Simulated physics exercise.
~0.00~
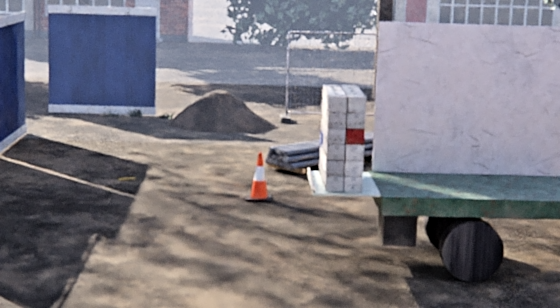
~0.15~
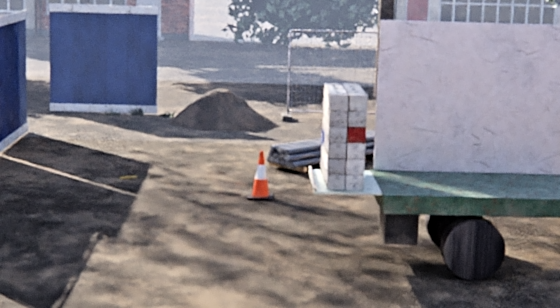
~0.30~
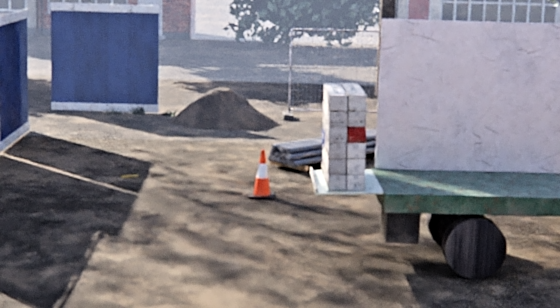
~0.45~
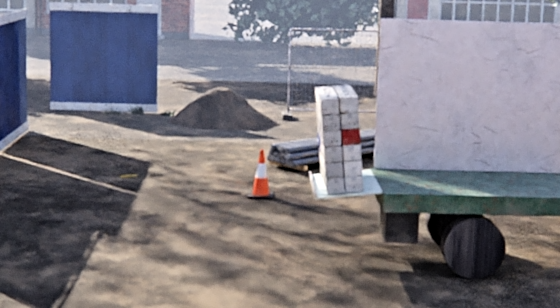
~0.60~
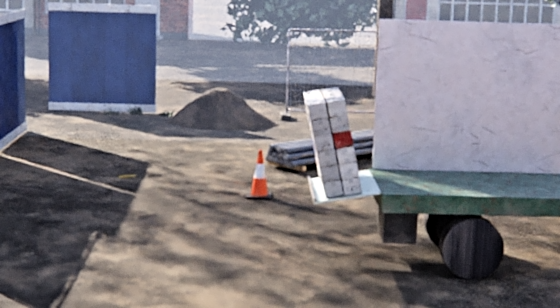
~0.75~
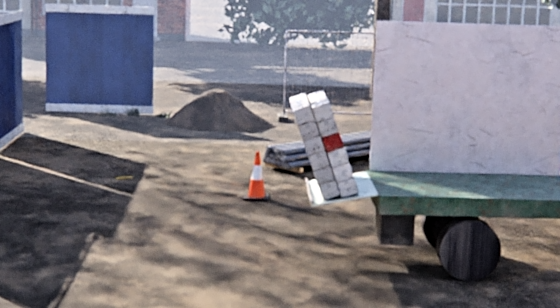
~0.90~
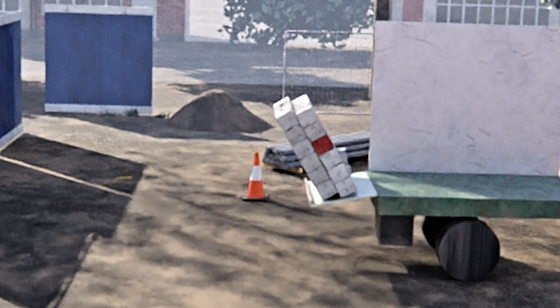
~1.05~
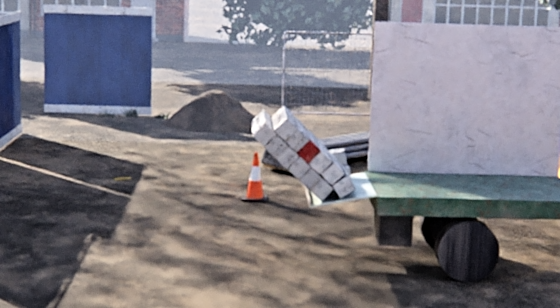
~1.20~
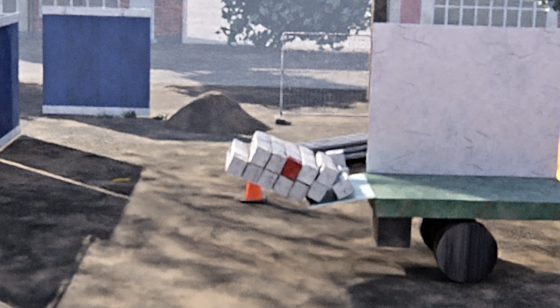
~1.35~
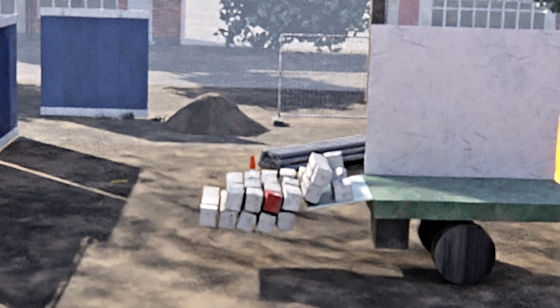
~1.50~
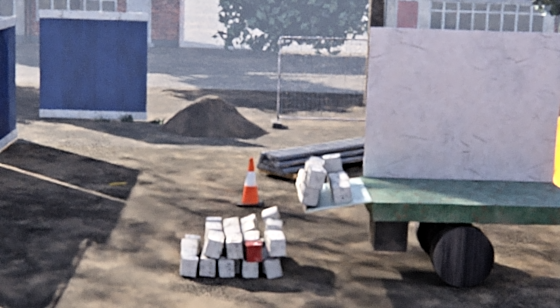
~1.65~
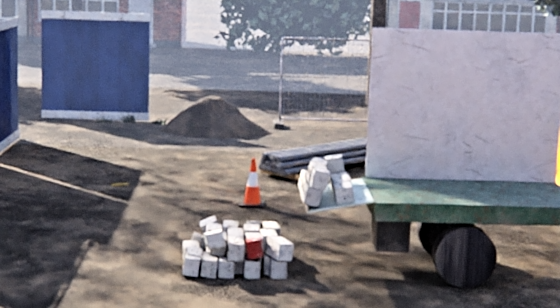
A lorry's tail lift tipped slightly, and the tall stack of white parcels on it, one of them red, leaned left and toppled over the edge. Most ended in a heap on the ground near the traffic cone, while several stayed on the lift.
